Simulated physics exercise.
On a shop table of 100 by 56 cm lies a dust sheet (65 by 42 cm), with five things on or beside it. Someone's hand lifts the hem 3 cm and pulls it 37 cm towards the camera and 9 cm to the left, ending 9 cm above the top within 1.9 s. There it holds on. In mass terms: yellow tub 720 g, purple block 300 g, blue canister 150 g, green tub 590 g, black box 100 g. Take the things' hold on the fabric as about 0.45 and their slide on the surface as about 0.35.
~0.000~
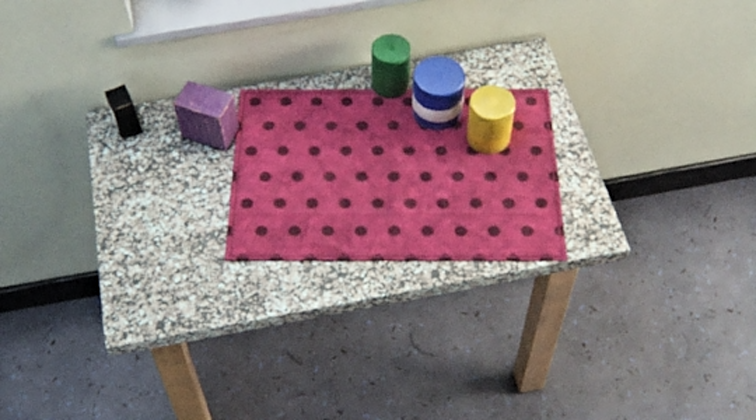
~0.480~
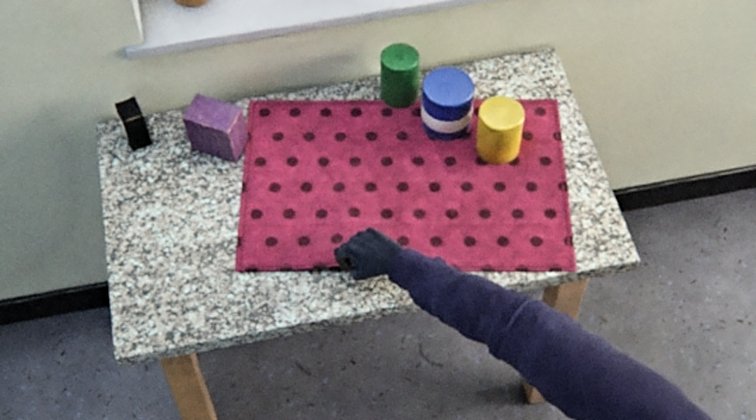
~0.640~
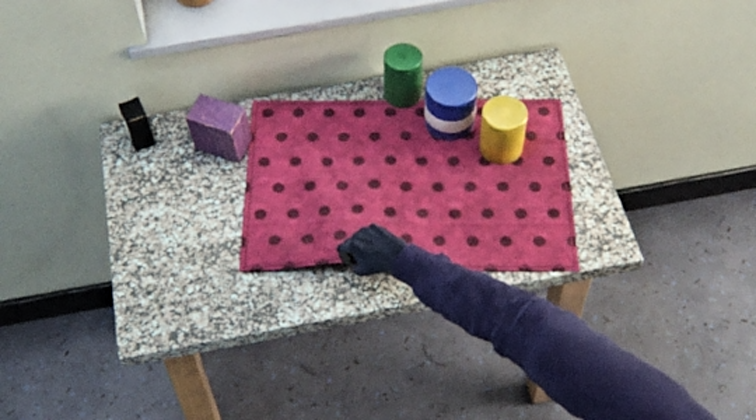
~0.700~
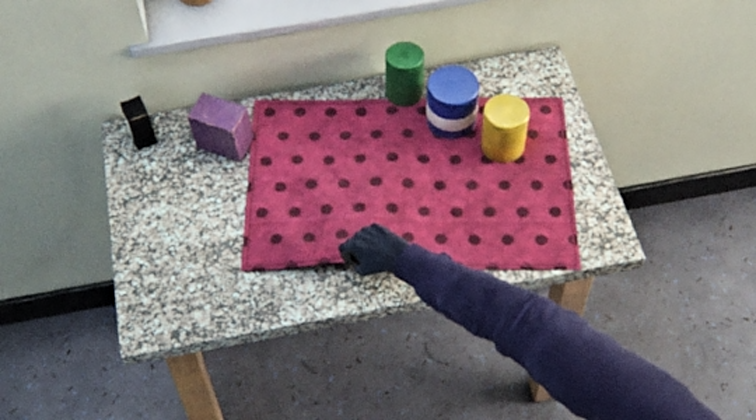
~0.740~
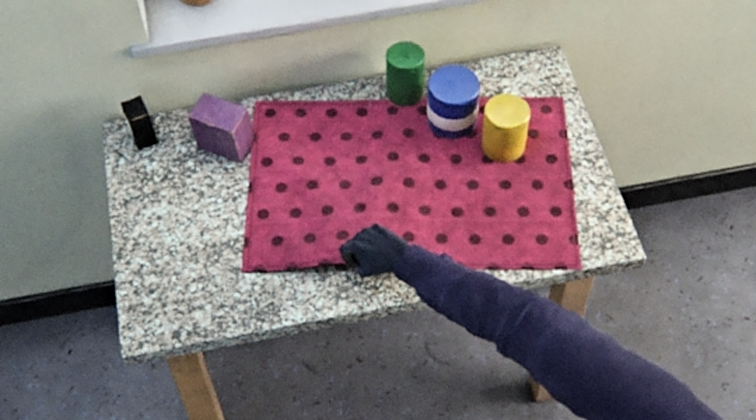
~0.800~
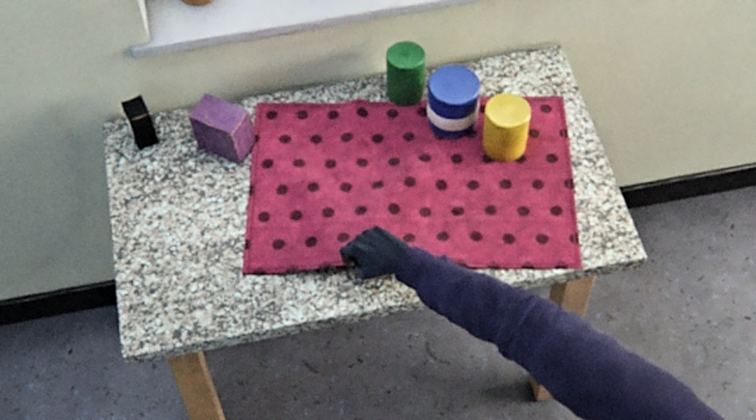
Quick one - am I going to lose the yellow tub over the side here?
No, it stays on top.
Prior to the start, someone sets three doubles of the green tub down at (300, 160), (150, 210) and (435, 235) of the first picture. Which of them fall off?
In order: Comes off; holds on; comes off.
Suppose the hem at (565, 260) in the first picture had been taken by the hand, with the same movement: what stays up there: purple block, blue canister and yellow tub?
Outcome: Purple block keeps its place; blue canister leaves the top; yellow tub leaves the top.
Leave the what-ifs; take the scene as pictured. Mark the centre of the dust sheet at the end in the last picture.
The middle ends up near pixel (358, 327).
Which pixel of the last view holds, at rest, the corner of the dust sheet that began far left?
That corner ends up near pixel (190, 309) in the last view.
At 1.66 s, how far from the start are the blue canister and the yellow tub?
I'd put the blue canister at some 20 centimetres and the yellow tub at some 20 centimetres.
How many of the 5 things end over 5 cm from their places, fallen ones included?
The answer is 2 of them.
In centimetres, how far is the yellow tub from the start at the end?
Roughly yellow tub 35 cm.
By 1.2 s, 95 % of the dust sheet is still over the top; yellow tub 7 cm off its start, blue canister 8 cm off its start, purple block 2 cm off its start.
By 1.7 s, 75 % of the dust sheet is still over the top; yellow tub 18 cm off its start, blue canister 21 cm off its start, purple block 2 cm off its start.
By 2.1 s, 50 % of the dust sheet is still over the top; yellow tub 29 cm off its start at (439, 218), blue canister 33 cm off its start at (376, 202), purple block 2 cm off its start at (219, 115).
By 2.5 s, 35 % of the dust sheet is still over the top; yellow tub 35 cm off its start, blue canister 38 cm off its start, purple block 2 cm off its start.
By 4.1 s, 35 % of the dust sheet is still over the top; yellow tub 35 cm off its start at (430, 244), blue canister 38 cm off its start at (366, 228), purple block 1 cm off its start at (219, 115).
